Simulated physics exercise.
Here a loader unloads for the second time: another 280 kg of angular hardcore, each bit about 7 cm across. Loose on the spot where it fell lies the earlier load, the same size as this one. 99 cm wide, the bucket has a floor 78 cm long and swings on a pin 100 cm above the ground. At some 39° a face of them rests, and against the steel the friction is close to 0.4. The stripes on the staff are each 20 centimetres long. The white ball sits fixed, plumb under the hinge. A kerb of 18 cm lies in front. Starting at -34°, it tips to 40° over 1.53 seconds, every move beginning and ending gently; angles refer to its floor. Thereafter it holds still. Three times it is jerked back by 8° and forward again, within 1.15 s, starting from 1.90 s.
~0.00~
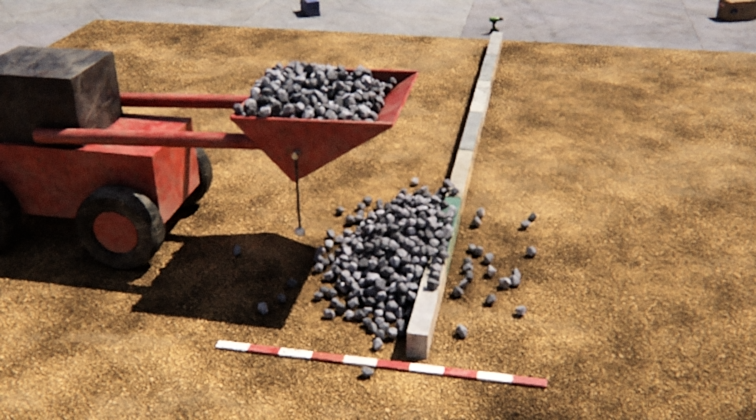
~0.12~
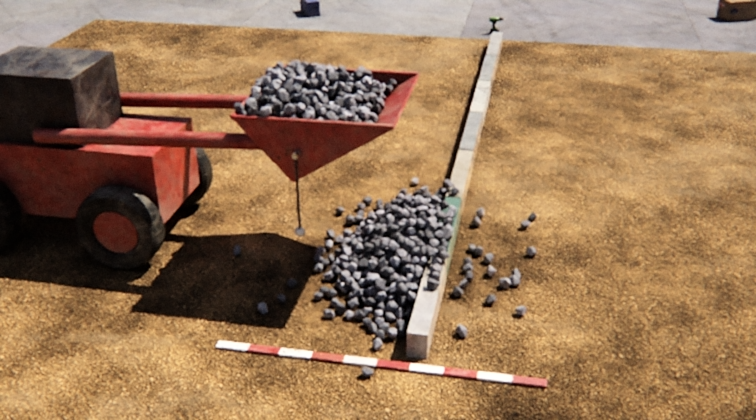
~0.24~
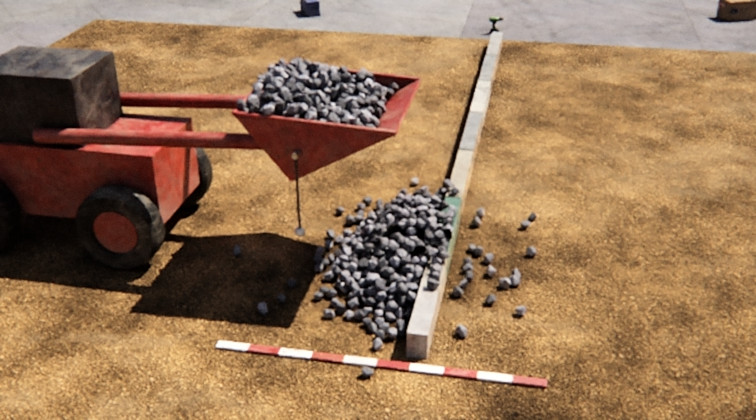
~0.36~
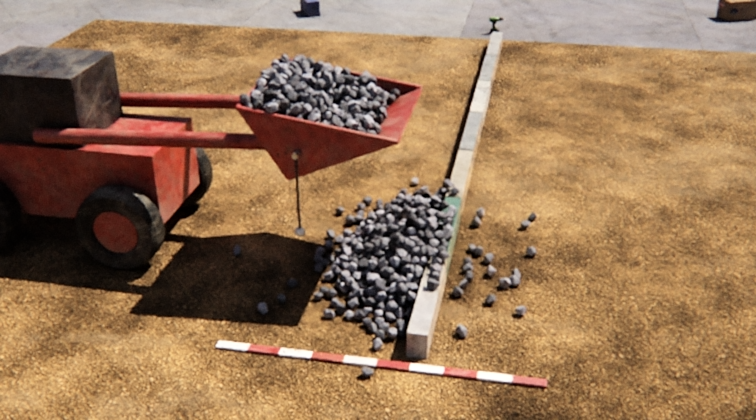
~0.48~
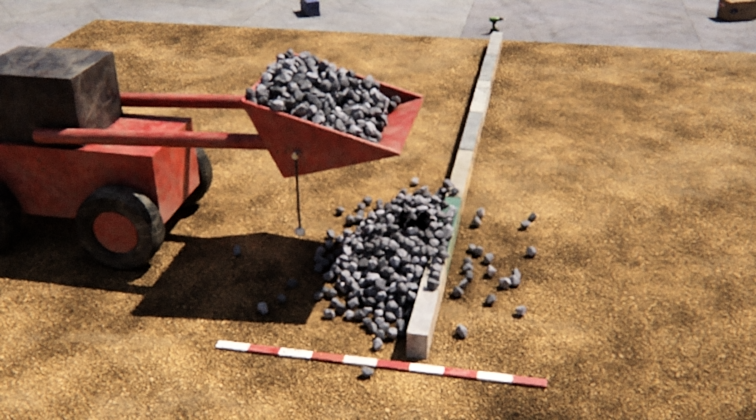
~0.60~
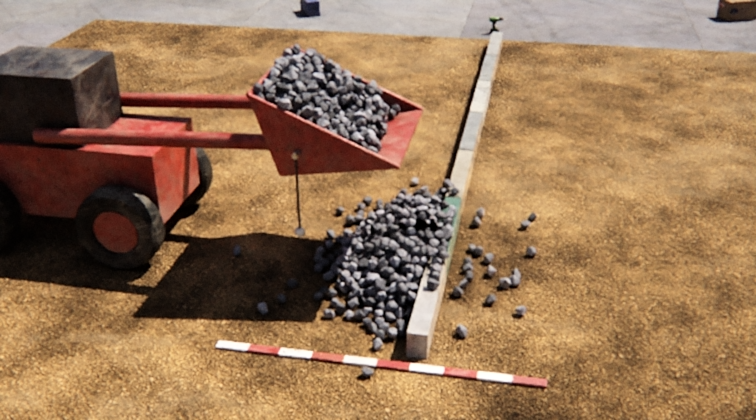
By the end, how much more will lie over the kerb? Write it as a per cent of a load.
About 22 per cent.
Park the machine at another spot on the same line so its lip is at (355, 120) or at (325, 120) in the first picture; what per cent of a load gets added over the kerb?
Near 0 in a hundred first, near 0 in a hundred second.
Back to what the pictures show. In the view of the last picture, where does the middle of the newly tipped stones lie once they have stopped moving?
Around (408, 234) in the last picture.
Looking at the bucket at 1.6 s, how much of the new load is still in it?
I'd say about 45 per cent.
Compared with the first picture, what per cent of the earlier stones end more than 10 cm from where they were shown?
Close to 5 per cent.
After 1.1 s the floor is at 29°; in per cent of one load, 99 in the bucket, 98 on this side of the kerb, 3 over the kerb; the foremost stones are at (517, 266).
After 1.6 s the floor is at 40°; in per cent of one load, 47 in the bucket, 148 on this side of the kerb, 5 over the kerb; the foremost stones are at (517, 266).
After 3.5 s the floor is at 40°; in per cent of one load, 0 in the bucket, 175 on this side of the kerb, 25 over the kerb; the foremost stones are at (562, 266).
After 6.0 s the floor is at 40°; in per cent of one load, 0 in the bucket, 175 on this side of the kerb, 25 over the kerb; the foremost stones are at (562, 266). Net gain over the kerb, 22.
